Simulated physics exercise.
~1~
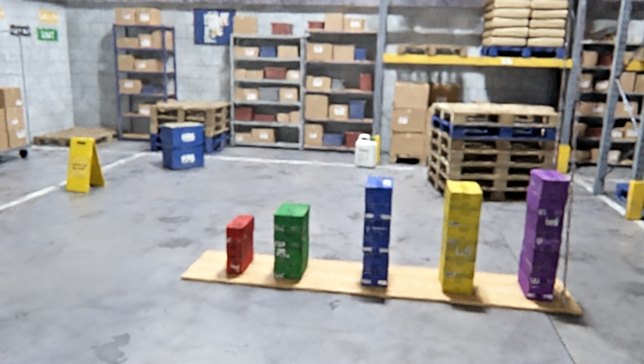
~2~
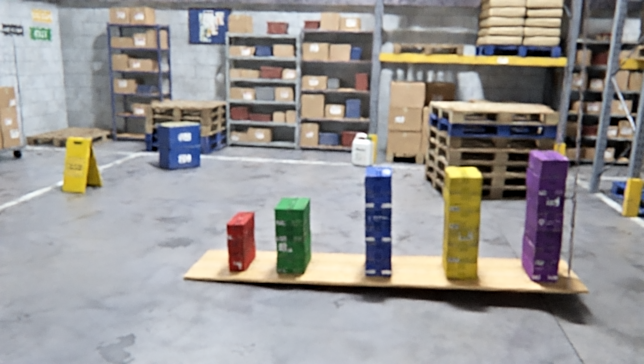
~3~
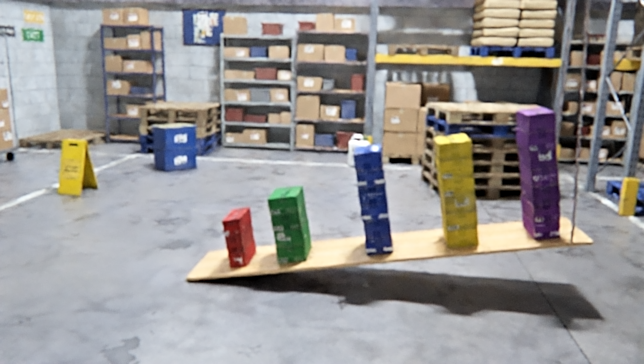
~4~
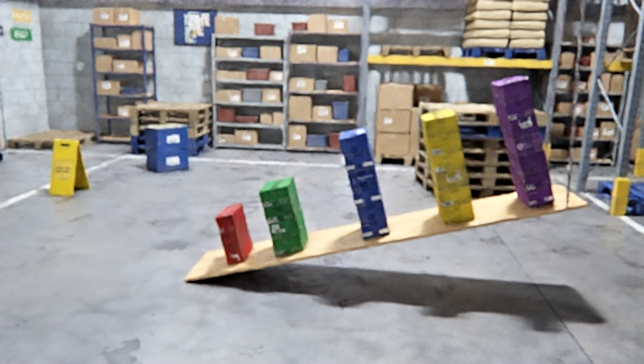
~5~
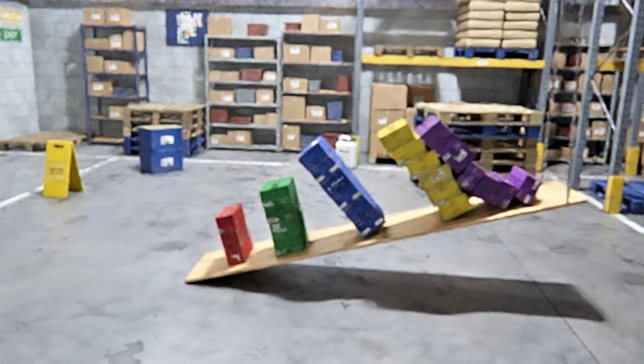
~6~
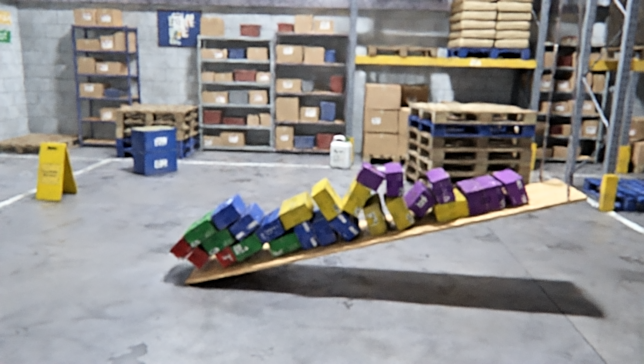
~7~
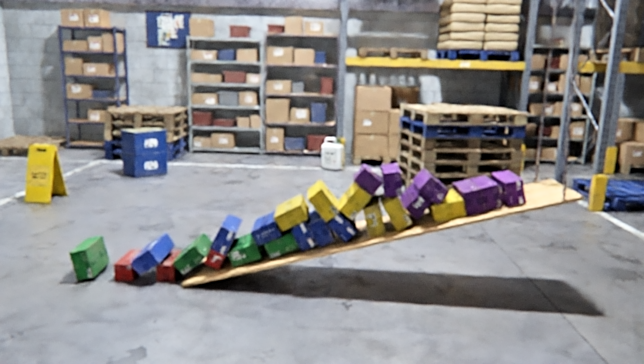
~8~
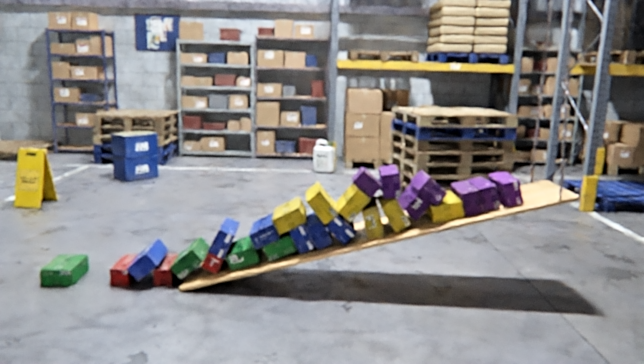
At the start, five coloured stacks of boxes, red, green, blue, yellow and purple, stand in a row on a flat board on a warehouse floor. The board's right end rises, and the stacks lean left as the slope steepens. The purple stack buckles first into the yellow one, while the blue stack tips toward the still-standing green. Then all the stacks collapse downhill, sweeping the red and green boxes toward the low end. A green box tumbles off farthest left, and the boxes settle in a jumbled line along the tilted board and floor.
